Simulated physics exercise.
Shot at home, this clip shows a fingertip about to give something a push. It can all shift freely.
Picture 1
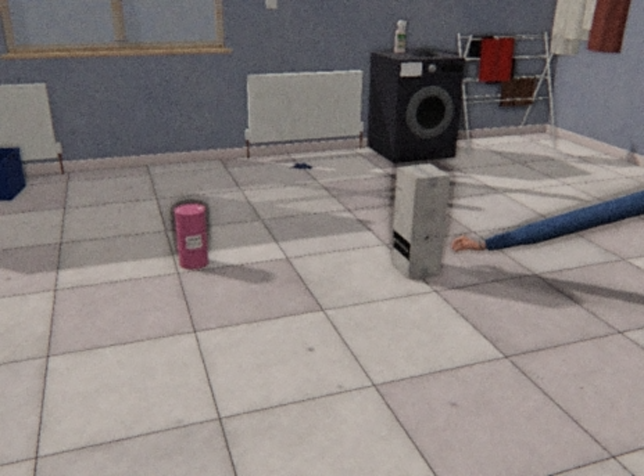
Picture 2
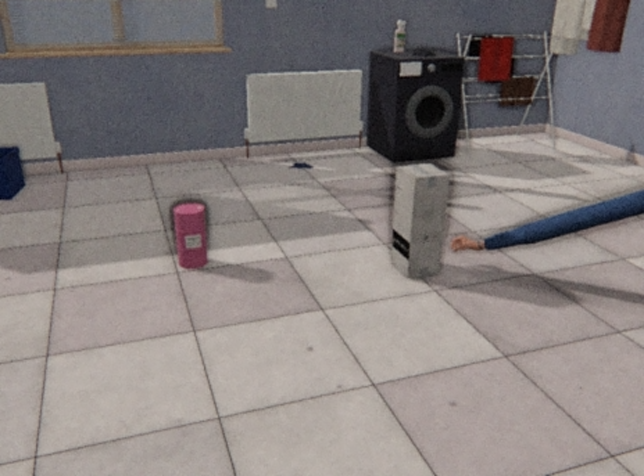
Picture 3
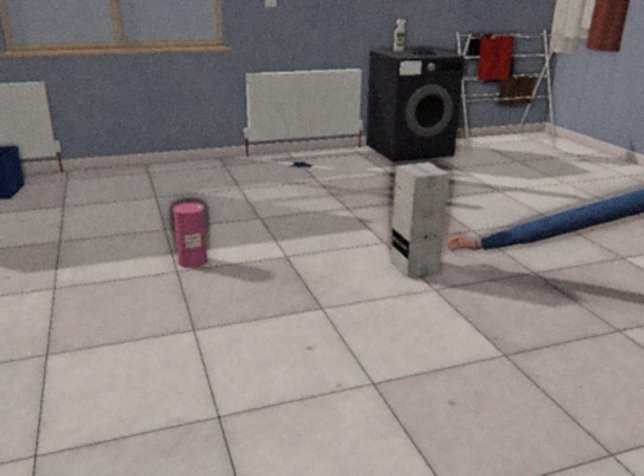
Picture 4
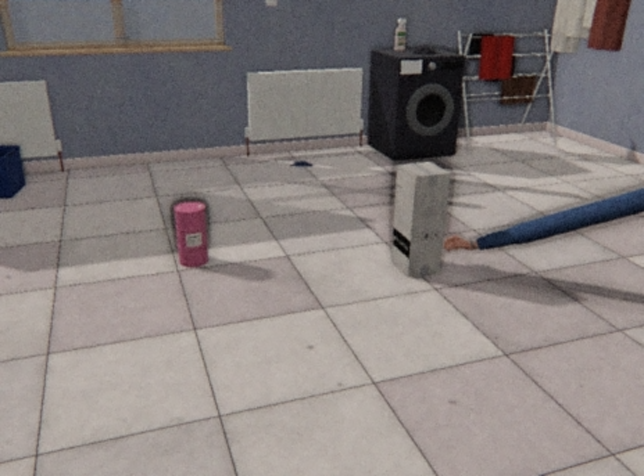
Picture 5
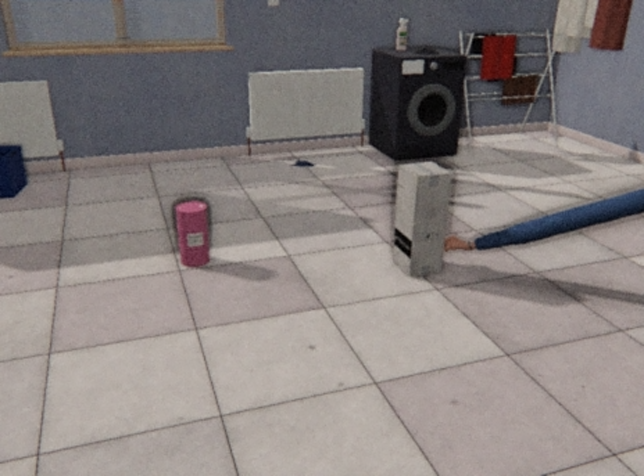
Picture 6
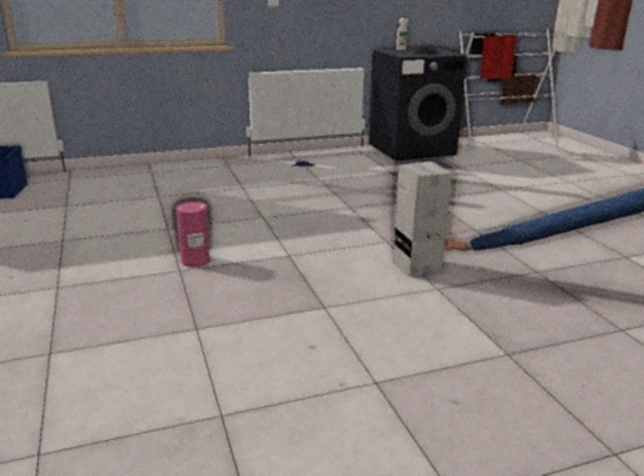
A hand in a blue sleeve moves slightly toward a still white box on the tiled floor.
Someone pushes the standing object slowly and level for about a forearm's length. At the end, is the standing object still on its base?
Yes - seems it remains erect after all.
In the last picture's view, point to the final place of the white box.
Roughly (360, 227).
Then, 0.50 s past the last view, white box displaced about its own width near (398, 223).
Then, 0.90 s past the last view, white box displaced about its own width near (376, 225).
Finally, moved from the start, white box. Final places as the last picture's camera would see them, white box near (360, 227).
